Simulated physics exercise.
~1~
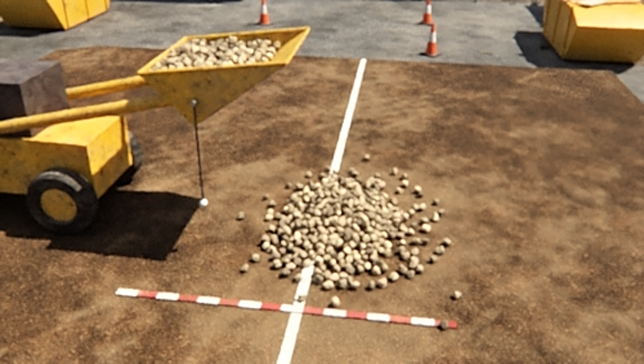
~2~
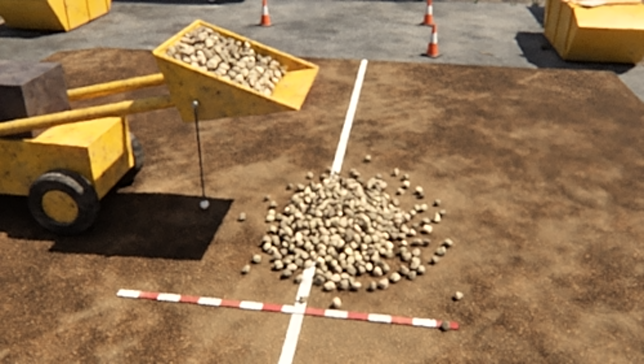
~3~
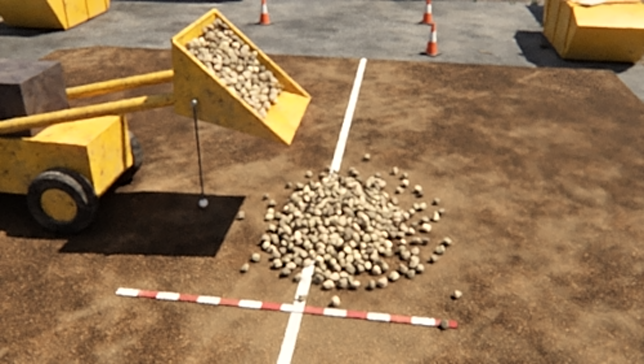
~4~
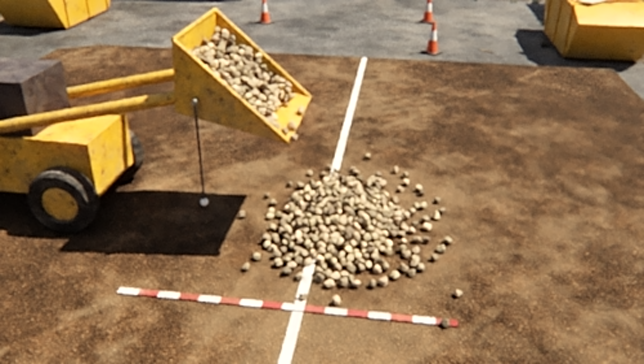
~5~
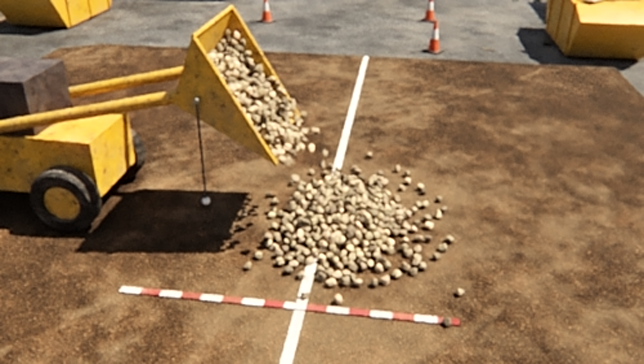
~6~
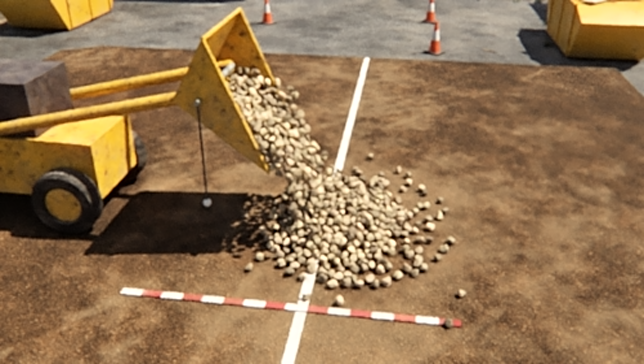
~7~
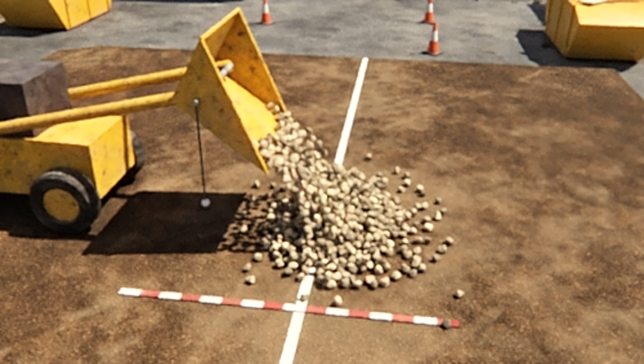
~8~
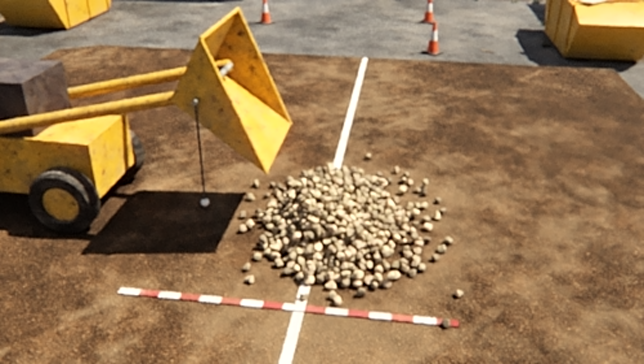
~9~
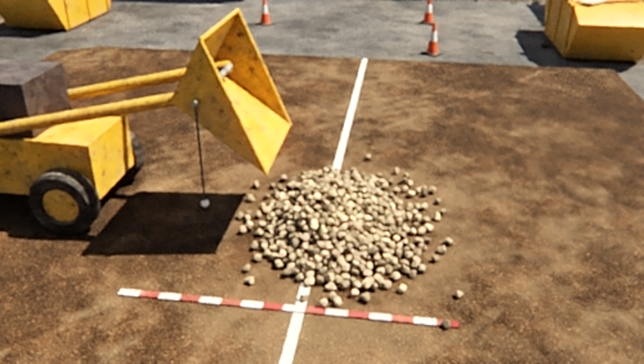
A yellow loader's bucket full of pale stones tipped down toward the right, paused briefly, then tilted further and poured its whole load onto the heap lying across a white line, leaving the bucket empty and still beside a bigger, wider pile.
